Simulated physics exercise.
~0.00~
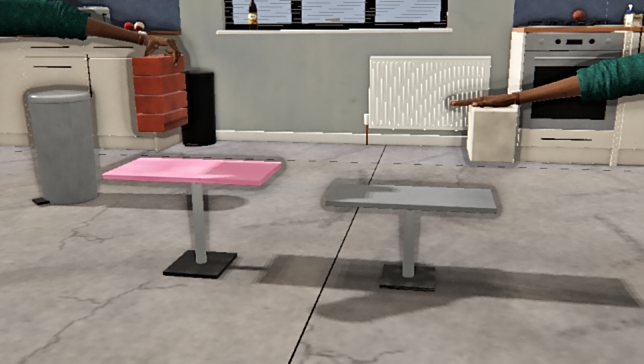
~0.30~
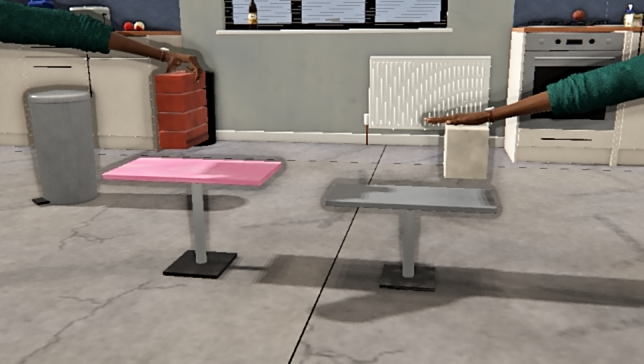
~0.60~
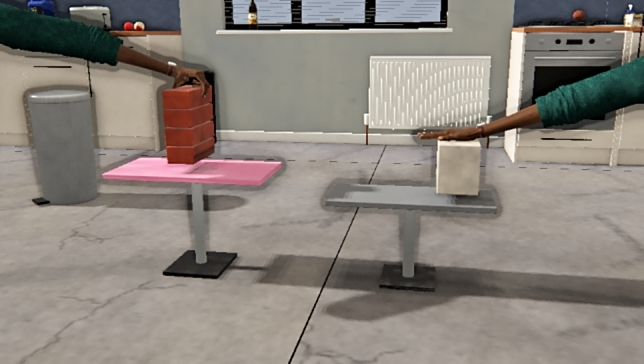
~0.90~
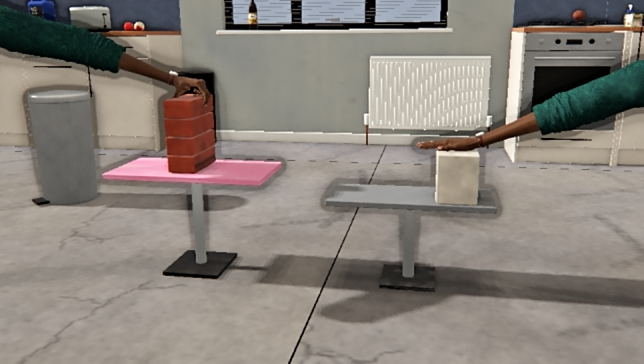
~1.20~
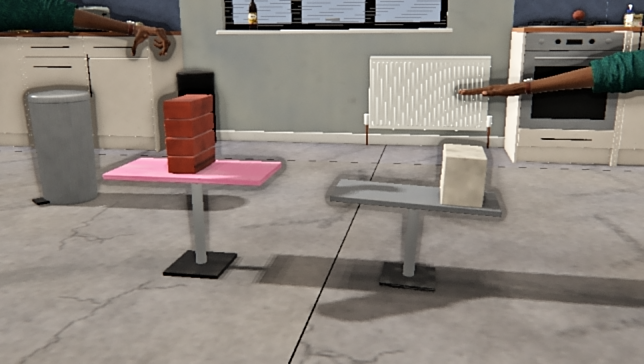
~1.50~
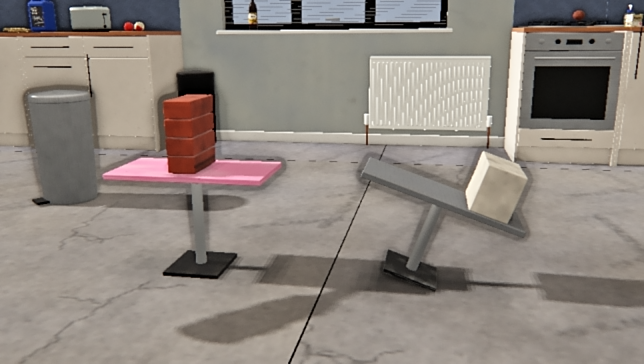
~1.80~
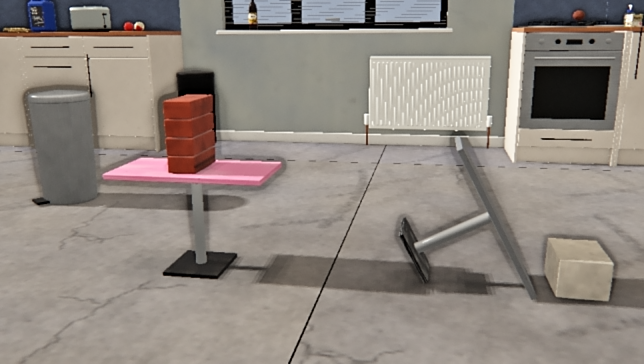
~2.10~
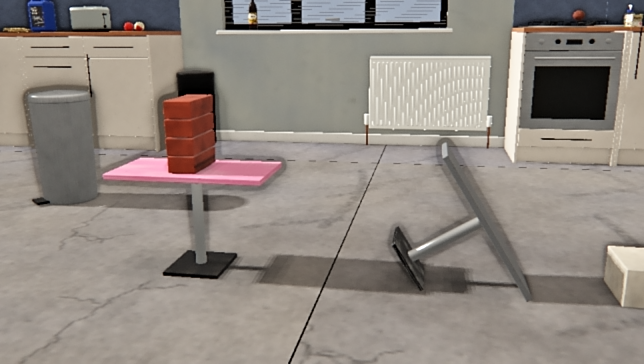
A grey table tips over rightward after hands release blocks, while the pink table stays upright.
